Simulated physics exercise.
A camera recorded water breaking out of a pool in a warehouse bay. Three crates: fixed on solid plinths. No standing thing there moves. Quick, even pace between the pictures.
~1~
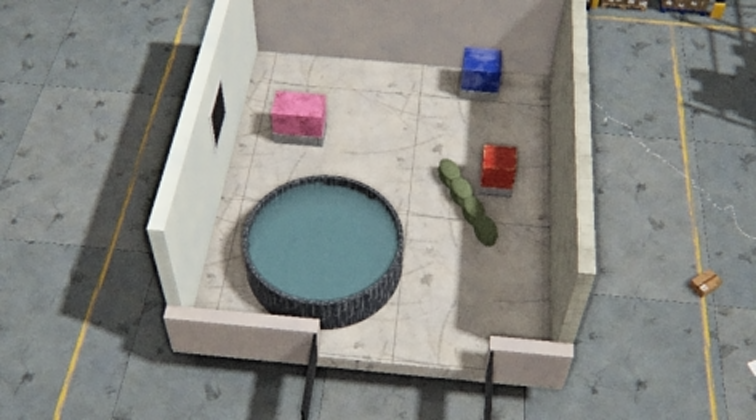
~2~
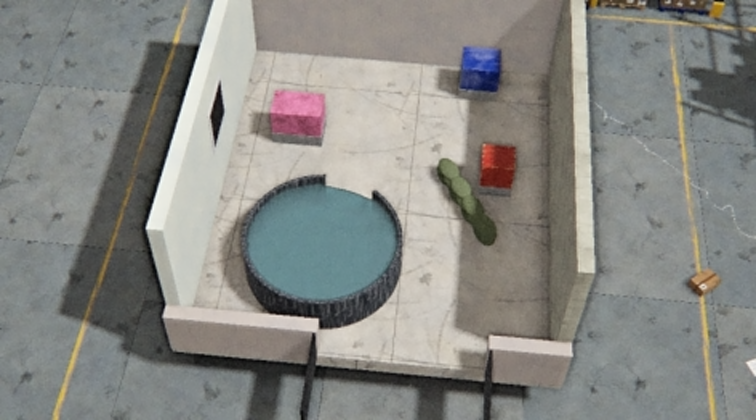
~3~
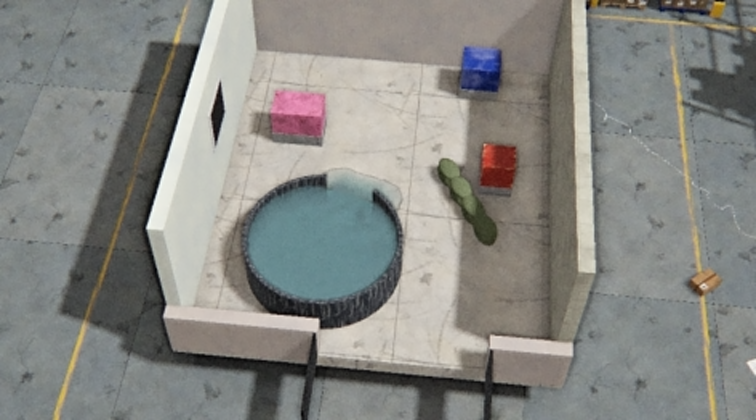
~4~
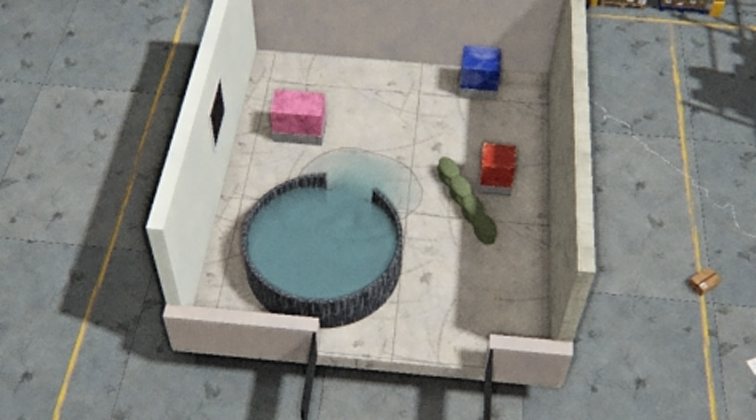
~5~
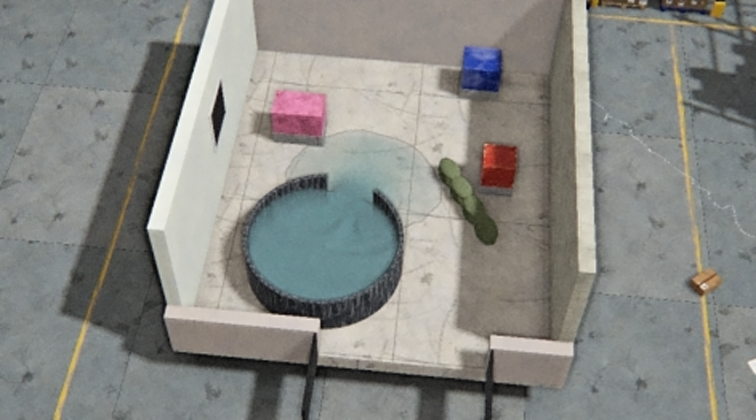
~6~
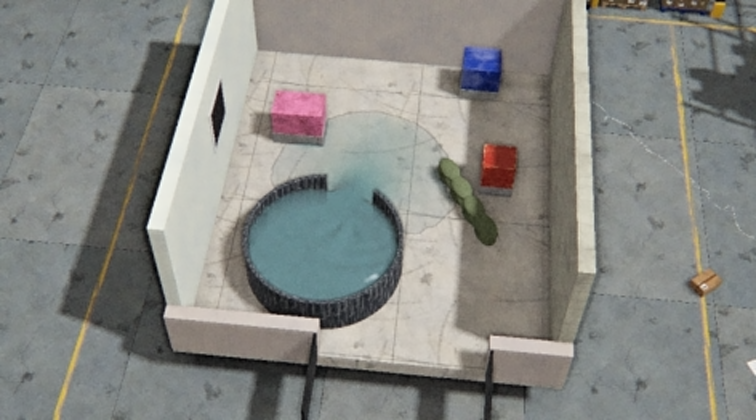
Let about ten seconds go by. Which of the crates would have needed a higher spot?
Pink crate: No, it stays dry. Blue crate: Yes, it gets wet. Red crate: No, it stays dry.
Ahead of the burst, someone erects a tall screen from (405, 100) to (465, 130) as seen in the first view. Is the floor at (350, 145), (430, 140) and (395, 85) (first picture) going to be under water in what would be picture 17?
The first point comes out inundated, the next inundated, the last inundated.
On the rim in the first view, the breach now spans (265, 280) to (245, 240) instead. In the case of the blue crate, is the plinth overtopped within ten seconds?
Blue crate remains dry.
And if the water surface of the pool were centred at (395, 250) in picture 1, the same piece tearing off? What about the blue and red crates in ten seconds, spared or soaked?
As I see it, blue crate is not reached, and red crate is not reached.
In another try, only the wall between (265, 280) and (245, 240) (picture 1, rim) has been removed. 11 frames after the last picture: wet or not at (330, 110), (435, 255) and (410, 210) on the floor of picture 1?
In the order given, the spots are not soaked, not soaked and not soaked.
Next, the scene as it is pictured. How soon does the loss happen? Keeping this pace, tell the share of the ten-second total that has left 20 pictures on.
Approximately 0 in a hundred, I think.
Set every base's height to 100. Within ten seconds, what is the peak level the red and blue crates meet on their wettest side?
Around 60 % and 130 %.
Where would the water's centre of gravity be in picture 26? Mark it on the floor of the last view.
The water centres close to (364, 184).
A moment on, water covers 35 % of the floor; the pink crate water round its plinth, the blue crate water round its plinth, the red crate not reached.
Next, water covers 50 % of the floor; the pink crate water round its plinth, the blue crate water round its plinth, the red crate not reached.
Then, water covers 65 % of the floor; the pink crate water round its plinth, the blue crate water round its plinth, the red crate not reached.
Later, water covers 85 % of the floor; the pink crate water round its plinth, the blue crate water round its plinth, the red crate water round its plinth.
In the end, water covers 95 % of the floor; the pink crate stayed above the water, the blue crate was topped, the red crate stayed above the water.
